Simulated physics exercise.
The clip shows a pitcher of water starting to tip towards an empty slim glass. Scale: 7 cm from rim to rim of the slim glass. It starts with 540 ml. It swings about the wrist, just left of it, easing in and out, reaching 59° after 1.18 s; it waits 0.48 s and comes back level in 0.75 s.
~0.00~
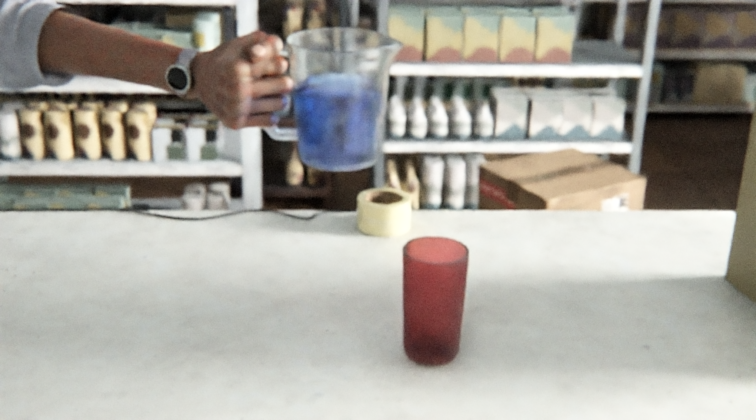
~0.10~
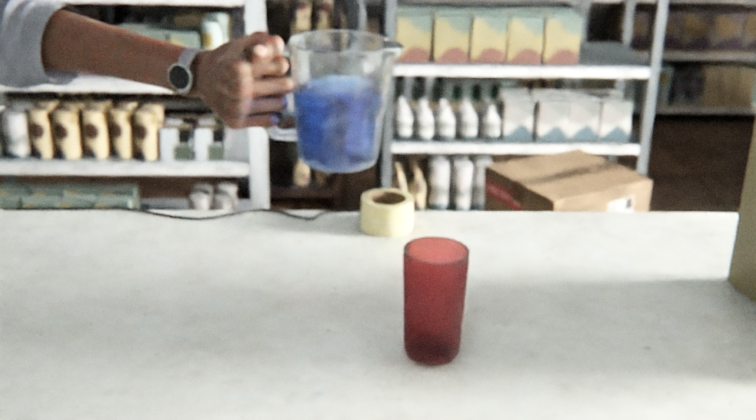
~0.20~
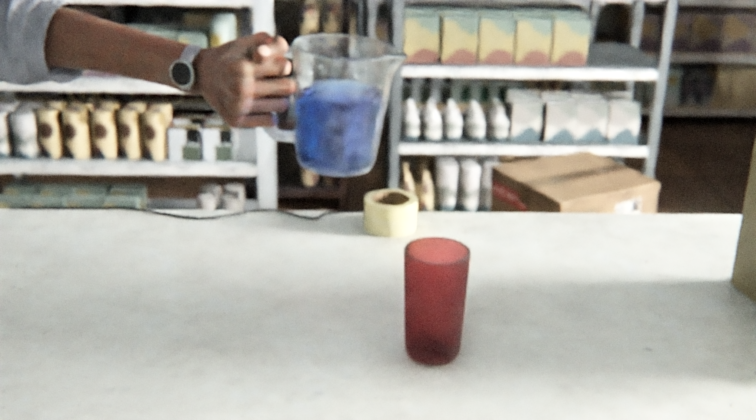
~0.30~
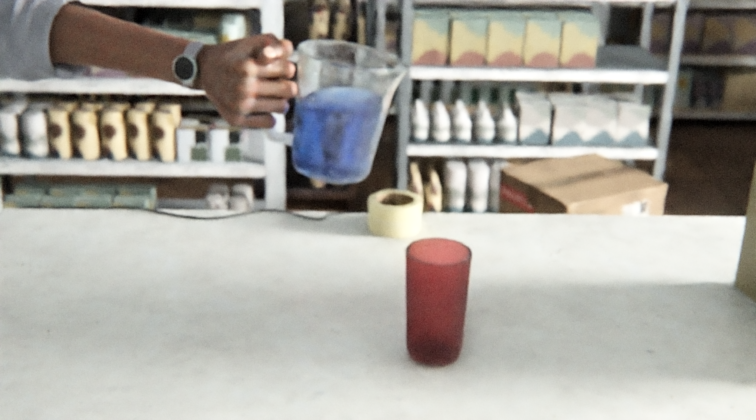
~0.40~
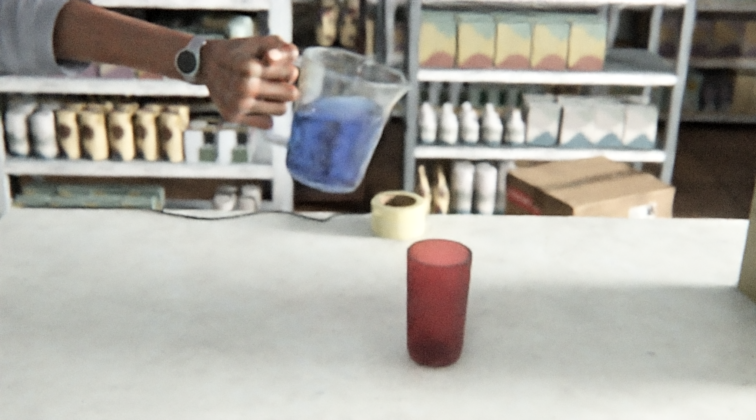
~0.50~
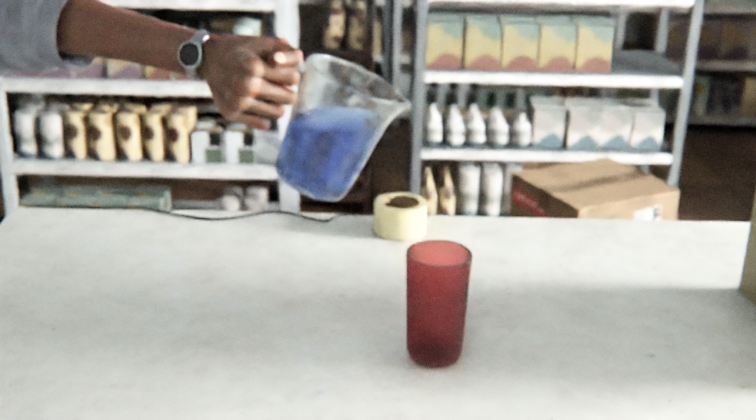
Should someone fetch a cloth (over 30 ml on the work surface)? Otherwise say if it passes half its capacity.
Outcome: Spilt liquid outside.
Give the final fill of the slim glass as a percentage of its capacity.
Near 25 in a hundred.
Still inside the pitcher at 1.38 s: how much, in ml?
Close to 430 ml.
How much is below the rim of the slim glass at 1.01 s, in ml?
About 0 ml.
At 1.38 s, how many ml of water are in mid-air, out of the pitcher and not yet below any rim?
About 35 ml.
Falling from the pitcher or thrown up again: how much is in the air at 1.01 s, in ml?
Close to 25 ml.
After 1.01 s the tilt is 56° and the slim glass has 0 ml, the pitcher 510 ml, and 0 ml is on the work surface.
After 1.38 s the tilt is 59° and the slim glass has 45 ml, the pitcher 425 ml, and 30 ml is on the work surface.
After 1.76 s the tilt is 56° and the slim glass has 100 ml, the pitcher 370 ml, and 50 ml is on the work surface.
After 2.18 s the tilt is 12° and the slim glass has 110 ml, the pitcher 365 ml, and 65 ml is on the work surface.
In the end the slim glass has 110 ml, the pitcher 365 ml, and 65 ml is on the work surface.
